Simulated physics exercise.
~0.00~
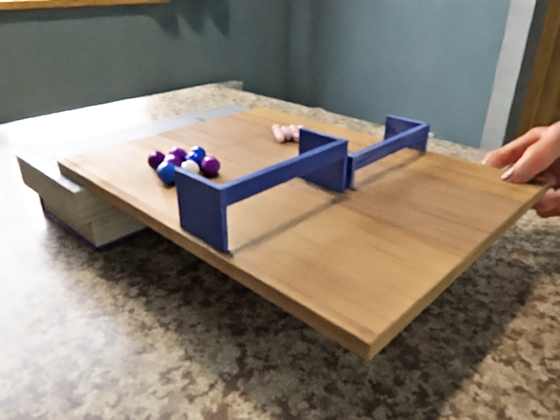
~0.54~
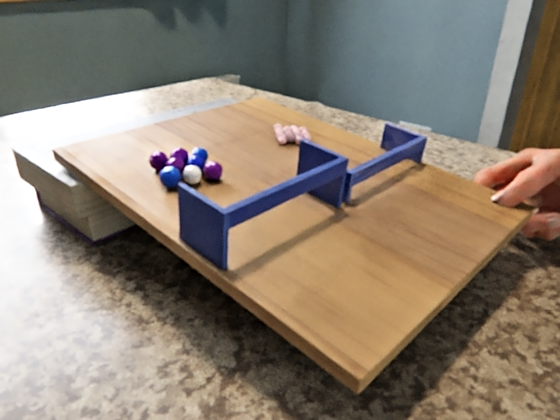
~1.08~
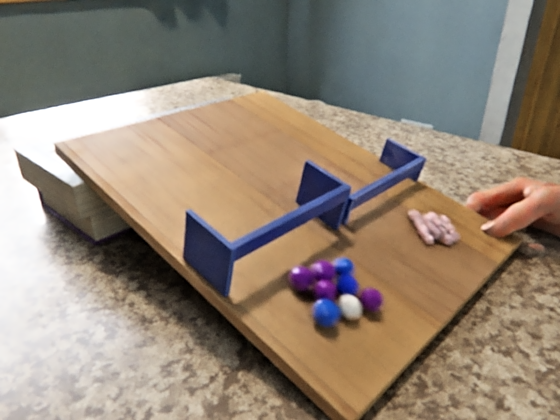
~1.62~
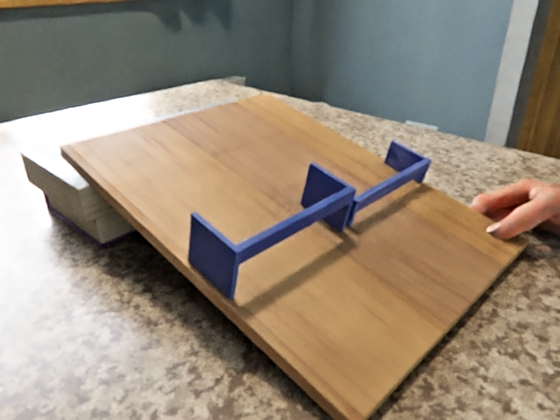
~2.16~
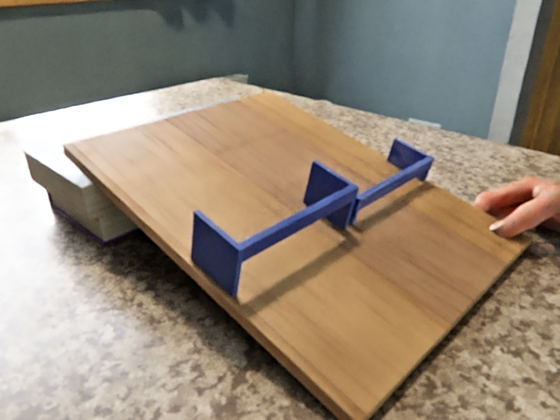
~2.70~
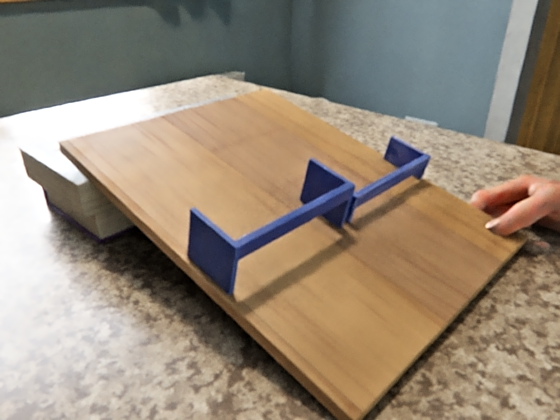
On a speckled countertop before a blue-grey wall, seen from slightly above by a gently swaying camera, a wooden board rests on a pale block at the left while a hand holds its right end. Two blue bars on upright end pieces span the board, with purple, blue and white balls behind the nearer one and a small pale pink cluster behind the farther one. The hand lowers its end, and the board tilts down toward the right. Both groups slide beneath the bars and down the slope. They leave the board, which ends empty and tilted, the hand still at its lowered edge.
